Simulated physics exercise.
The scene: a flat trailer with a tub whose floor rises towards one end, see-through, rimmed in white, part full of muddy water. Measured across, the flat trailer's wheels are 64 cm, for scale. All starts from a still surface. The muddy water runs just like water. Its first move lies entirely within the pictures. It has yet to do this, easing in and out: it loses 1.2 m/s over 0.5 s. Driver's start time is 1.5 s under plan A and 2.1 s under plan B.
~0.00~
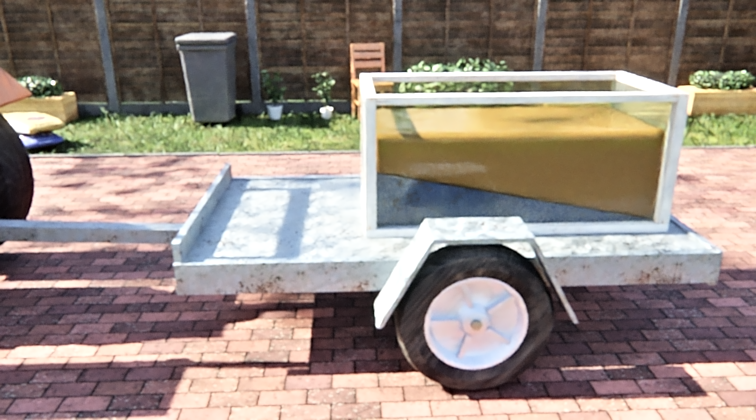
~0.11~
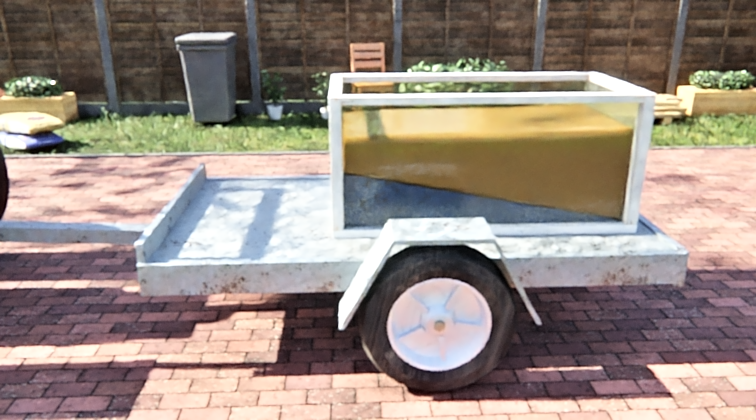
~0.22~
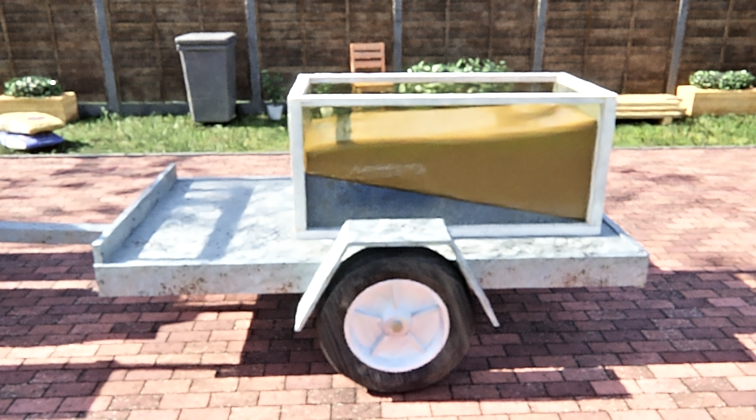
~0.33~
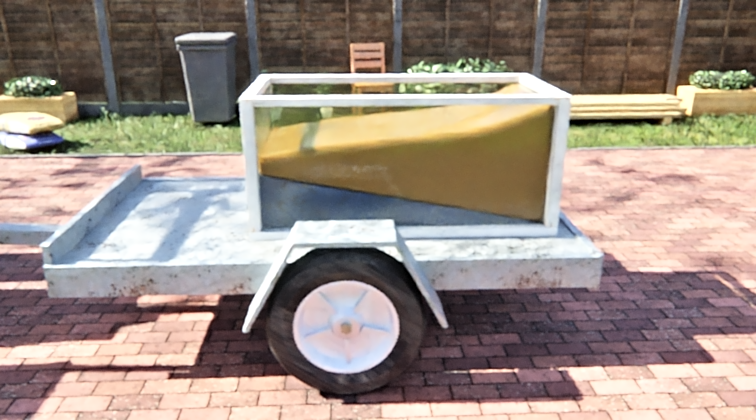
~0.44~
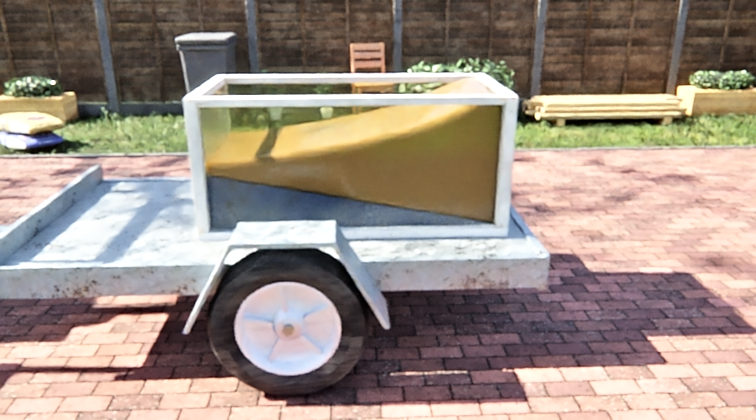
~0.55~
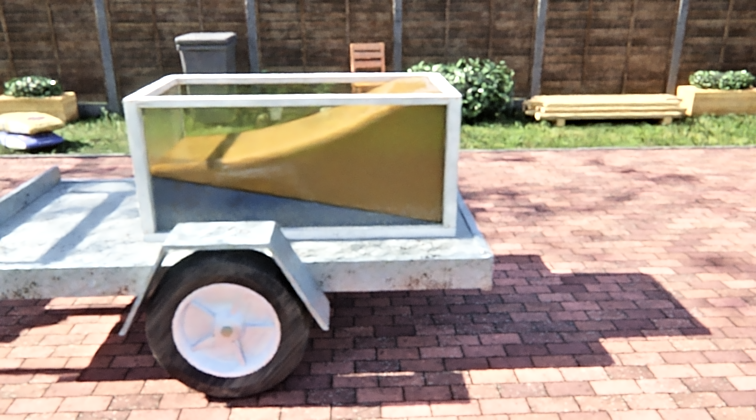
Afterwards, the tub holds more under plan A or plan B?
Under plan A it holds more.
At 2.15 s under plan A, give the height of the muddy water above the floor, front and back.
Front level 58 cm, back level 26 cm.
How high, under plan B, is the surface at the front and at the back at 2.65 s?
Roughly 66 cm in front, roughly 28 cm behind.
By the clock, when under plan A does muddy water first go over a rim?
It happens at some 1.9 s.
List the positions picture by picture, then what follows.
The muddy water reaches (392, 131) at the front end; it reaches (644, 126) at the back end; no slope yet; the front is on the left, levels are read along the near wall; a wheel hub at (478, 330), in the first picture.
The muddy water reaches (359, 132) at the front end; it reaches (612, 127) at the back end; no slope yet, in the second picture.
The muddy water reaches (321, 140) at the front end; it reaches (576, 117) at the back end; it is heaped 5° towards the back, in the third picture.
The muddy water reaches (276, 152) at the front end; it is heaped 10° towards the back, in the fourth picture.
The muddy water reaches (225, 158) at the front end; it reaches (483, 92) at the back end; it is heaped 14° towards the back, in the fifth picture.
The muddy water reaches (171, 162) at the front end; it reaches (428, 91) at the back end; it is heaped 15° towards the back; a wheel hub at (225, 336), in the sixth picture.
For plan A, 2.15 s in, it stands 26 cm high behind and 59 cm in front; 1 per cent has gone over the front.
For plan A, 4.99 s in, 2 per cent has gone over the front, 6 of 238 litres.
For plan B, 2.65 s in, it stands 27 cm high behind and 66 cm in front; 1 per cent has gone over the front.
For plan B, 5.59 s in, 6 per cent has gone over the front and the back, 15 of 238 litres.
